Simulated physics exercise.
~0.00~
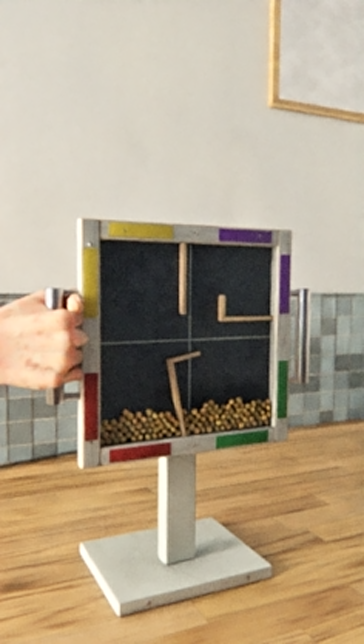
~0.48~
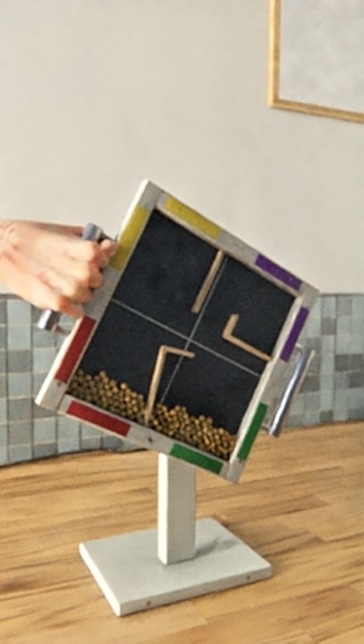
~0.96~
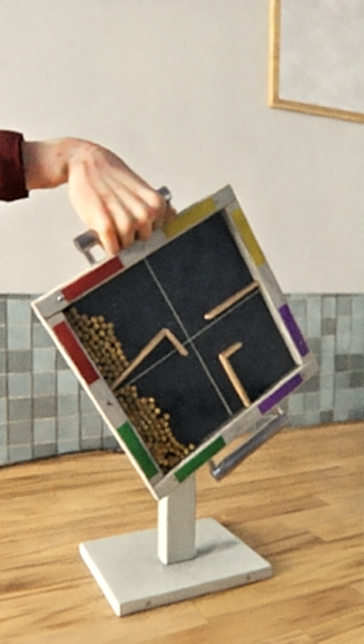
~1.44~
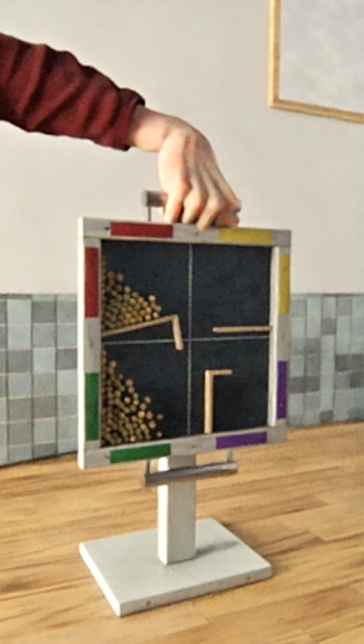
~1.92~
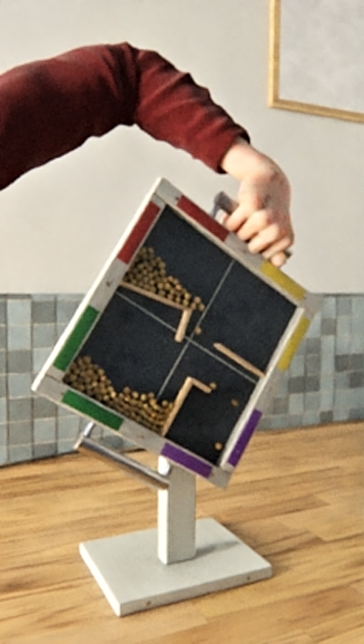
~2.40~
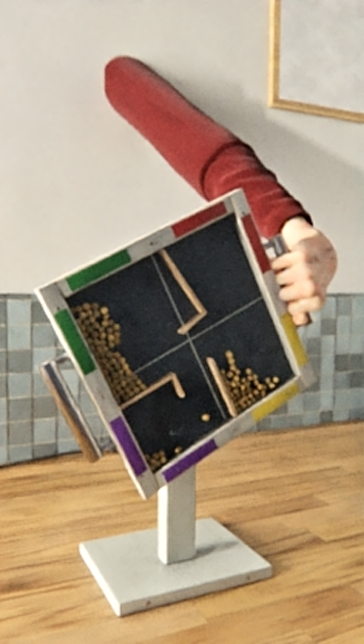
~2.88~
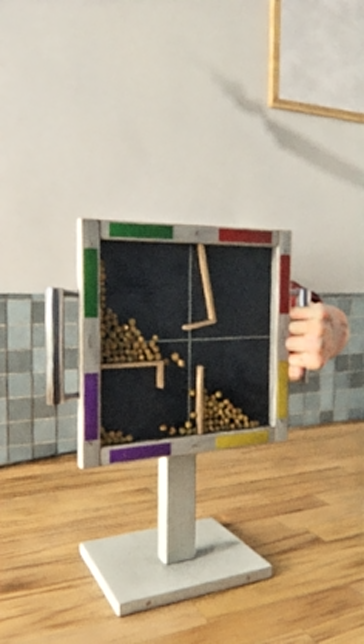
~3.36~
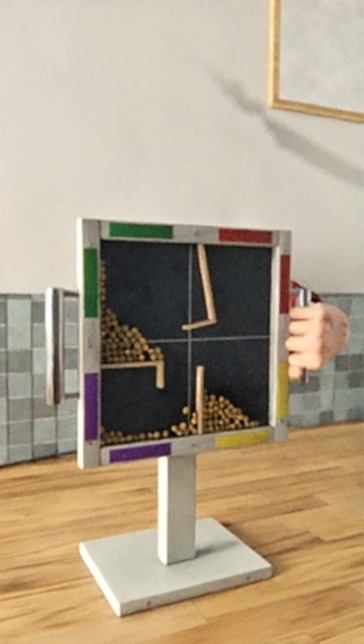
A square framed box of small round beads was turned clockwise by hand on its stand until it was upside down, the beads sliding and spilling past the wooden strips before settling in the purple, green and yellow quarters, leaving the red one empty.
